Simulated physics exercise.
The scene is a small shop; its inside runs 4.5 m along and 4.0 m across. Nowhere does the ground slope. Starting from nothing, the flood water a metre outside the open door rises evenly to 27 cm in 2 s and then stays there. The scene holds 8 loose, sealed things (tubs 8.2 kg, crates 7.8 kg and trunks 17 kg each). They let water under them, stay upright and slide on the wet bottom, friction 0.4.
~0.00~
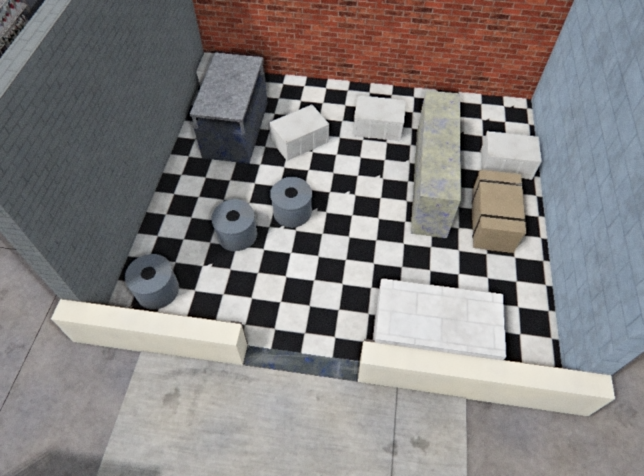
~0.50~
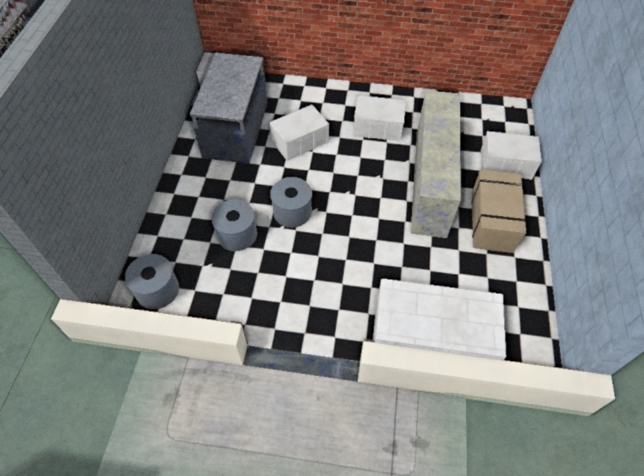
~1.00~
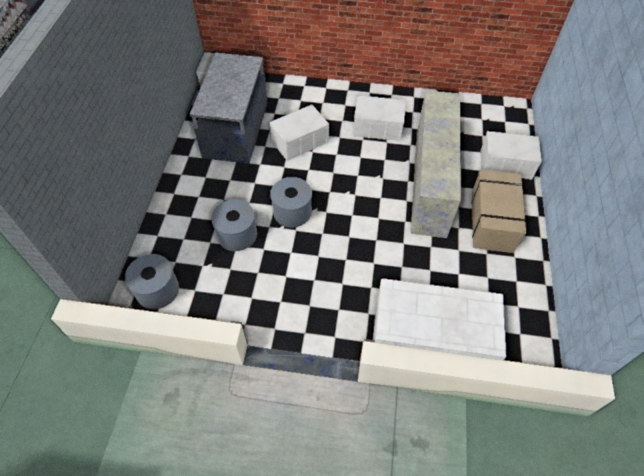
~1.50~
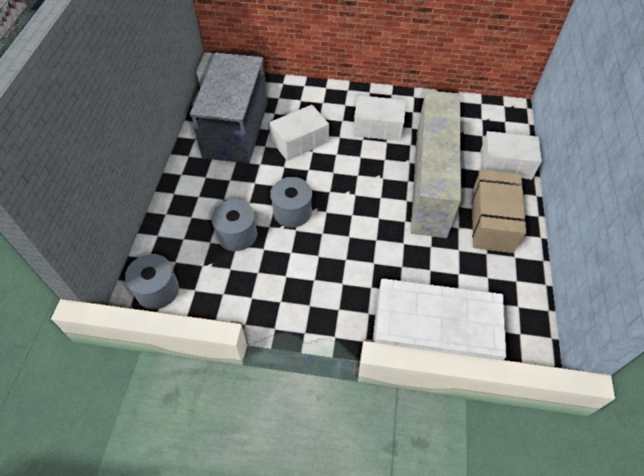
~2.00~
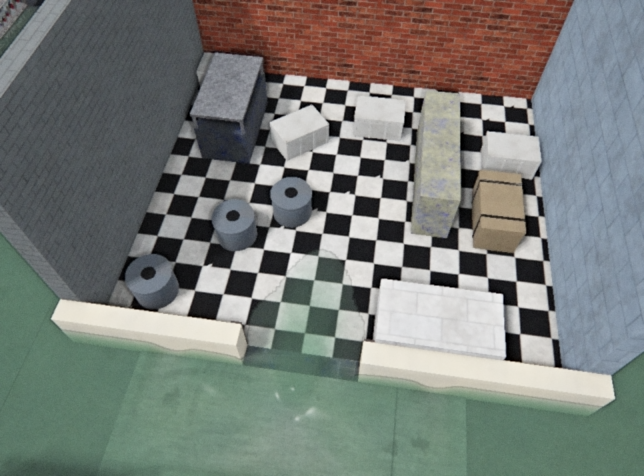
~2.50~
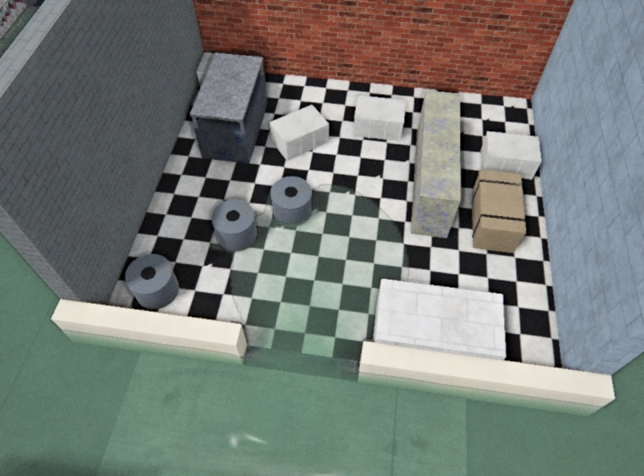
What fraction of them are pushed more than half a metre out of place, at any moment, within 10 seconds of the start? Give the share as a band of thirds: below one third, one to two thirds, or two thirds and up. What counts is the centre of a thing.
It is a large fraction, two thirds or more.
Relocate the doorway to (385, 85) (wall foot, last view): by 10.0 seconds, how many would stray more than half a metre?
The answer would then be 6.
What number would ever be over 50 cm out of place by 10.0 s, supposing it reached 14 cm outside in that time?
I count 3 of them in that case.
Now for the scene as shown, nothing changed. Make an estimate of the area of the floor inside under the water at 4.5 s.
Wet area: Approx. 12 m2.
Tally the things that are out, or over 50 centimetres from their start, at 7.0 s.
My count gives 4.
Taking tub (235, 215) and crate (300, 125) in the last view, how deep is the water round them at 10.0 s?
11 and 16 cm.
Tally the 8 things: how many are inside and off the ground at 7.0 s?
Total: 5.
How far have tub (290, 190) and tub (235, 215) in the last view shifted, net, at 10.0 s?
In turn: 200 cm, 120 cm.
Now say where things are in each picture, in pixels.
A tub at (291, 193), on the bottom; a tub at (149, 273), on the bottom; water covers 0.0 m2; 0 of 8 have shifted, in the first frame.
A tub at (291, 193) rests on the ground; a tub at (149, 273), on the bottom; water covers 0.0 m2; 0 of 8 have shifted, in the second frame.
A tub at (291, 193) rests on the ground; a tub at (149, 273), on the bottom; water covers 0.0 m2; 0 of 8 have shifted, in the third frame.
A tub at (291, 193), on the bottom; a tub at (149, 273), on the bottom; 0.1 m2 under water; 0 of 8 have shifted, in the fourth frame.
A tub at (291, 193), on the bottom; a tub at (149, 273), on the bottom; 0.9 m2 under water; 0 of 8 have shifted, in the fifth frame.
A tub at (291, 192), on the bottom; a tub at (149, 273) rests on the ground; water covers 2.7 m2; 0 of 8 have shifted, in the sixth frame.
After 3.5 s 2 of 8 are over 50 cm from their spots; 0 afloat.
After 4.5 s 4 of 8 are over 50 cm from their spots; 4 afloat.
After 7.0 s 4 of 8 are over 50 cm from their spots; 5 afloat.
After 10.0 s 7 of 8 are over 50 cm from their spots, and 7 have been at some point; 8 afloat.
